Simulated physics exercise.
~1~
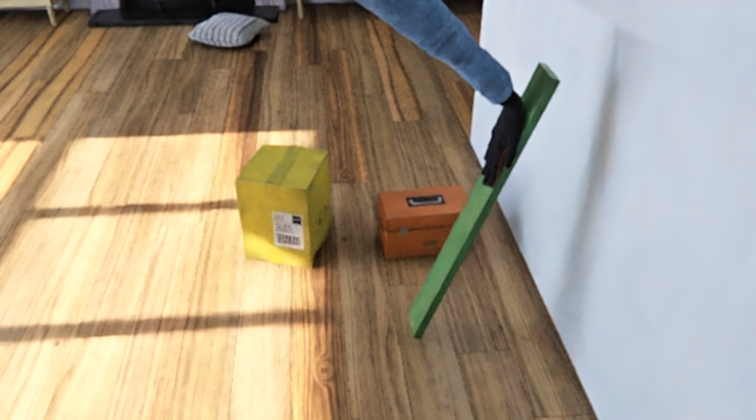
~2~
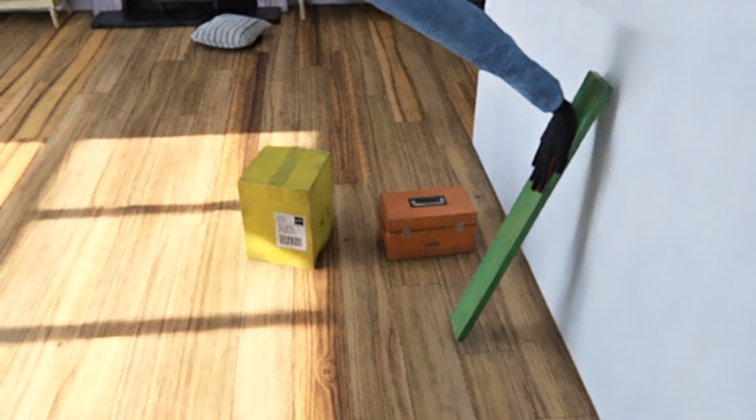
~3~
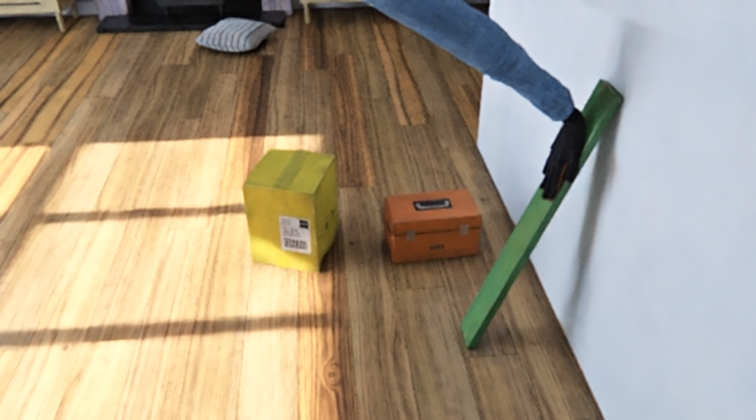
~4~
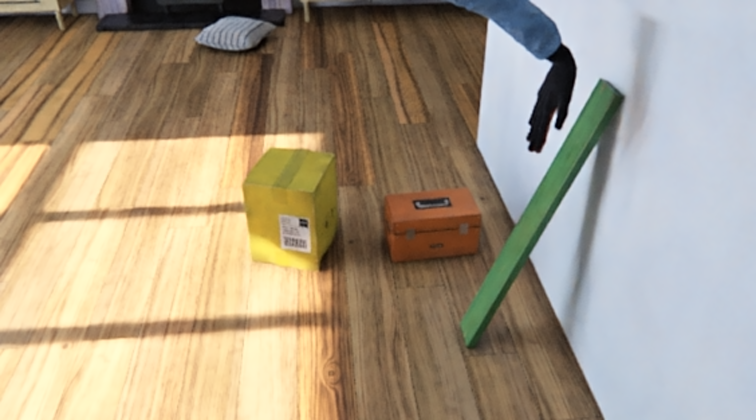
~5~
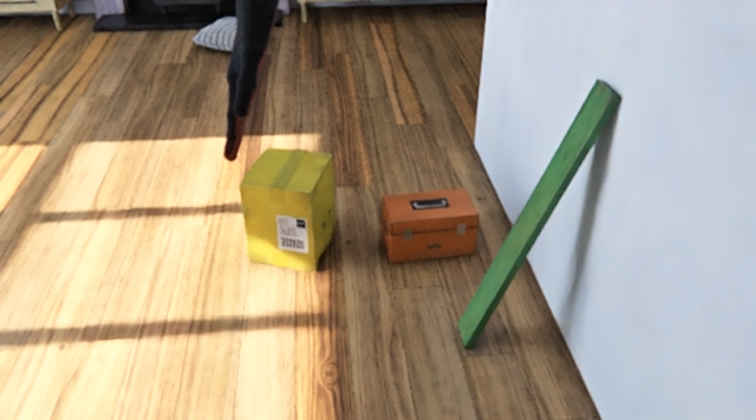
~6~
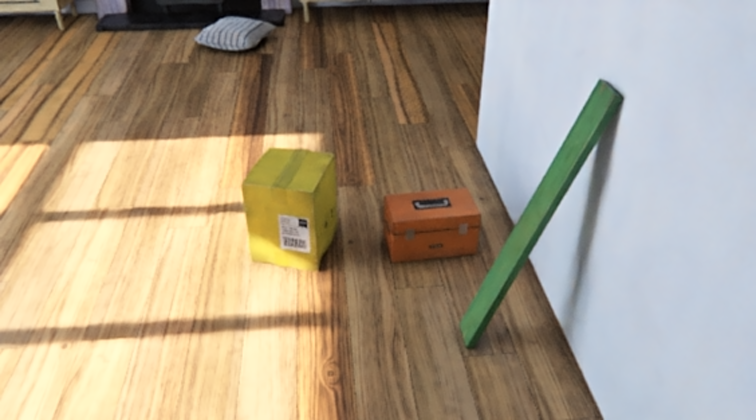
In the video, a gloved hand moves a green plank to the right and leans it against a white wall beside an orange toolbox and a yellow box. The hand lets go and withdraws, and the plank stays leaning in place.
